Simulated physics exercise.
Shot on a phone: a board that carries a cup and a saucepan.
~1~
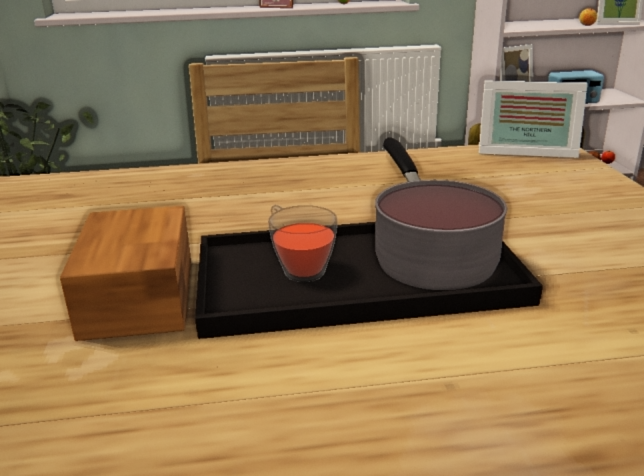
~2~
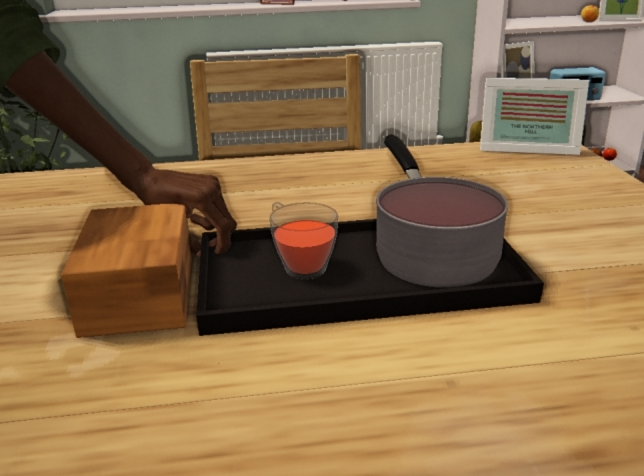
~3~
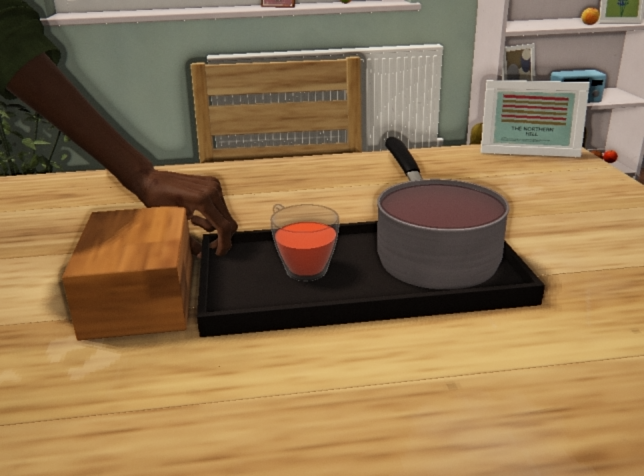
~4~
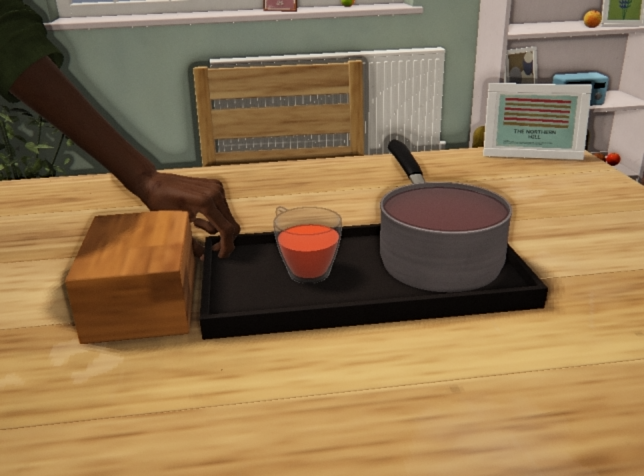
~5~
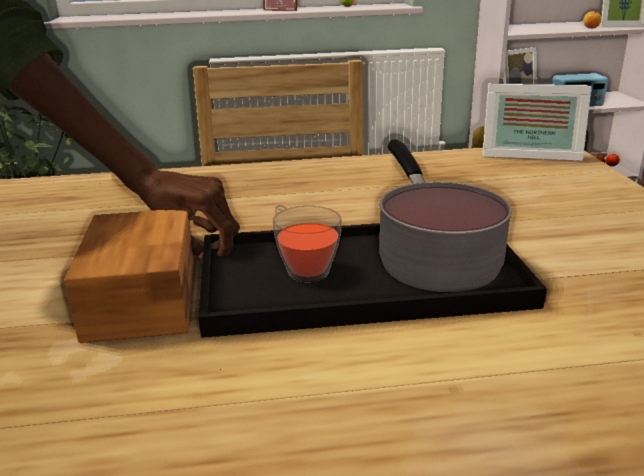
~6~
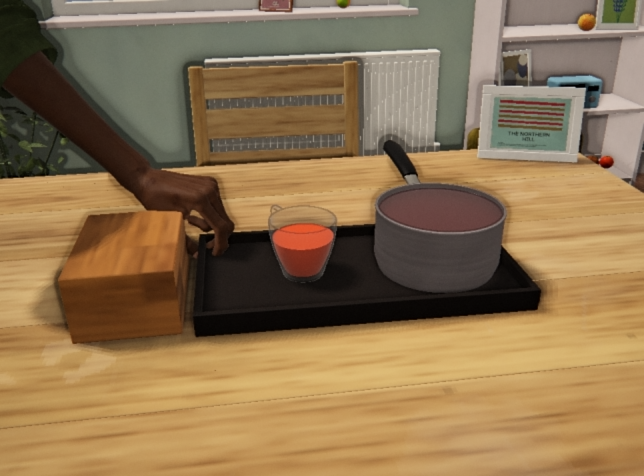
On a wooden table, a glass cup of red liquid and a full saucepan sat on a black tray beside a wooden block; a hand reached in from the left, gripped the tray's end, and barely moved it.
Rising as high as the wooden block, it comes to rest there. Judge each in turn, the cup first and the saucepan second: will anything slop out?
One by one: Cup: Does not brim over. Saucepan: Brims over.
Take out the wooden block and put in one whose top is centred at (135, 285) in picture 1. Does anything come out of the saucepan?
It sheds nothing.
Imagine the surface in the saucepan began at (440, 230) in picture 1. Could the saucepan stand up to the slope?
Lab note - that case gives zero loss.
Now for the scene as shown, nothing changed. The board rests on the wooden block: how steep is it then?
About 13°.
Soon after, the board slopes by about 7°; cup, nothing has left it; saucepan, some has gone over its rim.
Later, the board slopes by about 15°; cup, nothing has left it; saucepan, some has gone over its rim.
In the end, the board slopes by about 13°, resting on the wooden block; cup, nothing has left it; saucepan, some has gone over its rim.
